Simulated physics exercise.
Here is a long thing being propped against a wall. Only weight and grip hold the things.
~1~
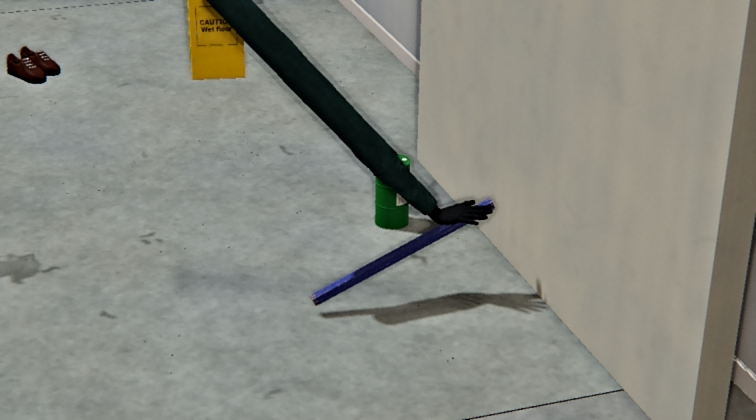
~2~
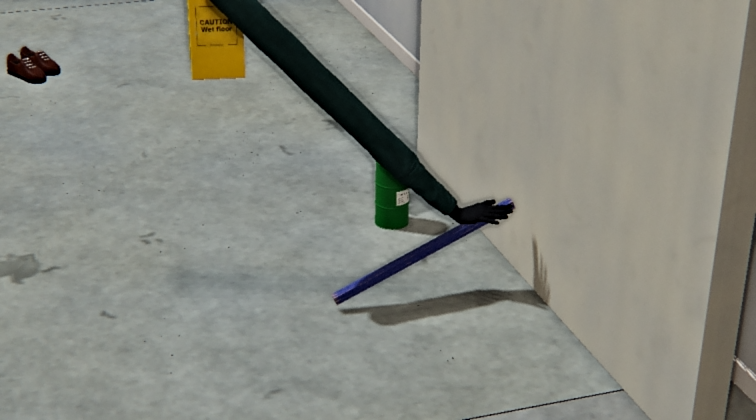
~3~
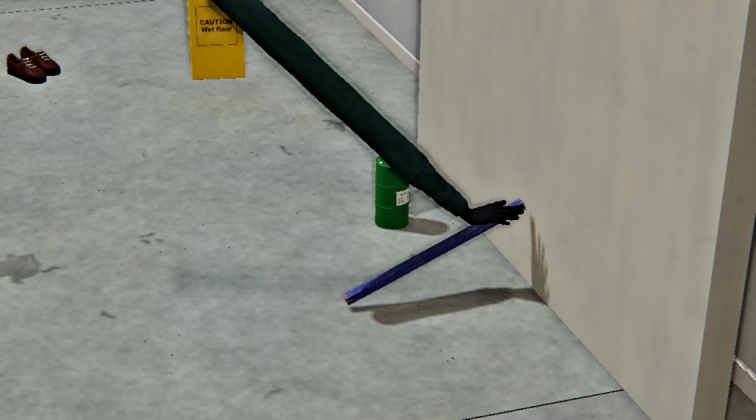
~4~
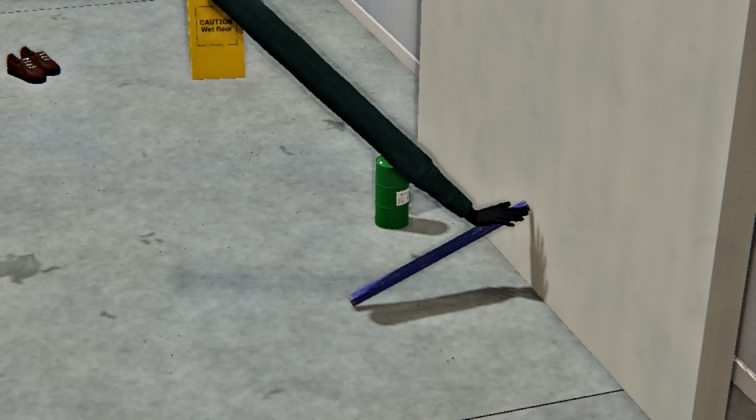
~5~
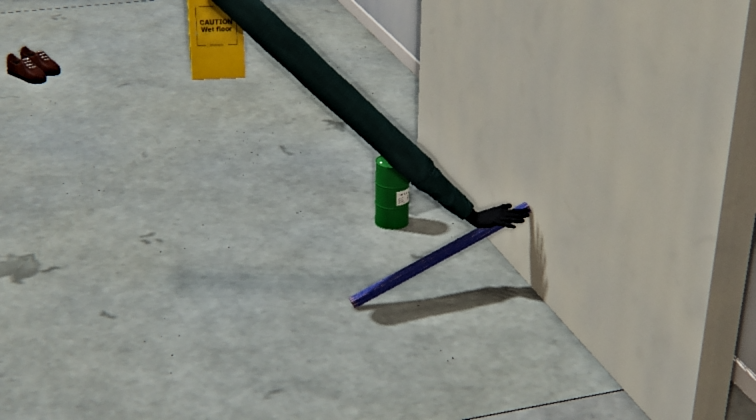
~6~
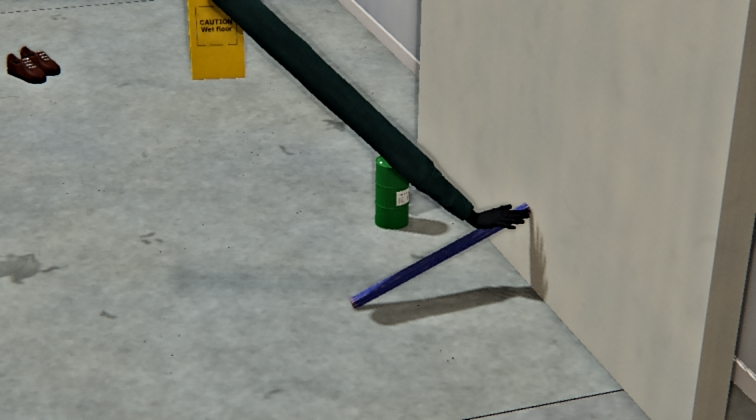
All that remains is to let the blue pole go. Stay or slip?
It gives way.
Then, 0.20 s past the last view, blue pole 3° lower than it was left near (439, 261).
Then, 0.30 s past the last view, blue pole 14° lower than it was left near (435, 278).
Then, 0.40 s past the last view, blue pole 23° lower than it was left near (433, 289).
Then, 0.50 s past the last view, blue pole resting near (435, 290).
Finally, moved from the start, blue pole; green canister still in place. Final places as the last picture's camera would see them, blue pole near (433, 291). The pole slides down.
